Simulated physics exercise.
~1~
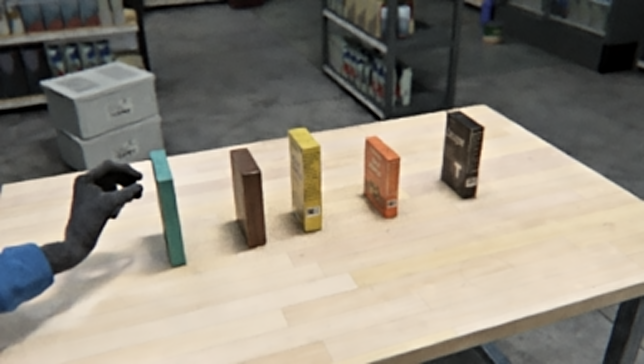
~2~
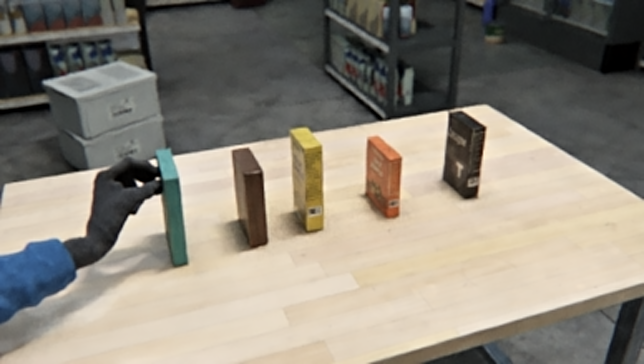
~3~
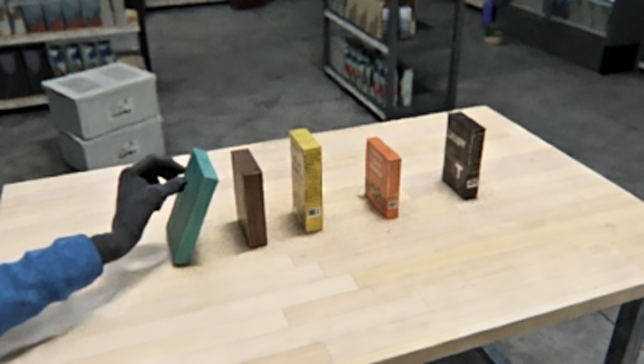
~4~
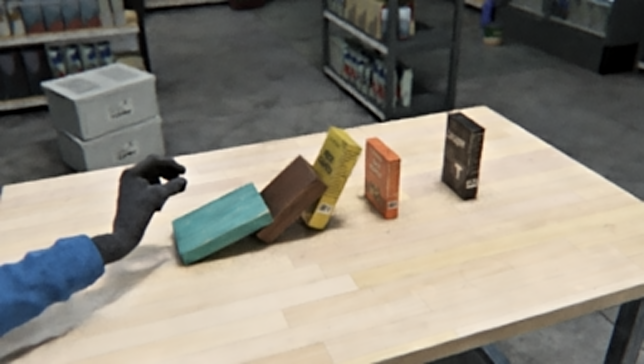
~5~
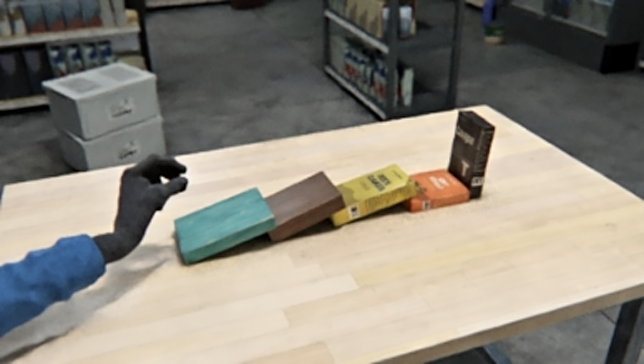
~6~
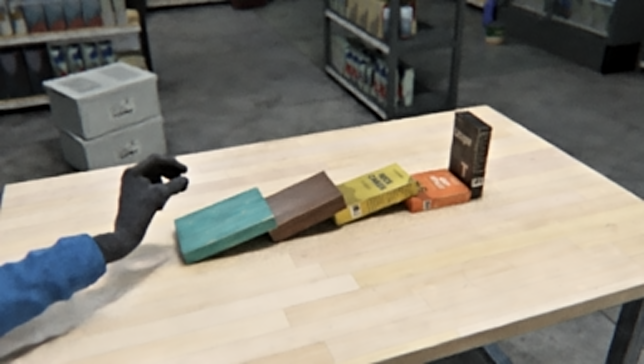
A turquoise block, tipped to the right by a dark-gloved hand, knocked over the brown block, then the yellow and orange packets in turn, and they ended up toppled in a row on the wooden table, while the dark box at the far end stayed standing.
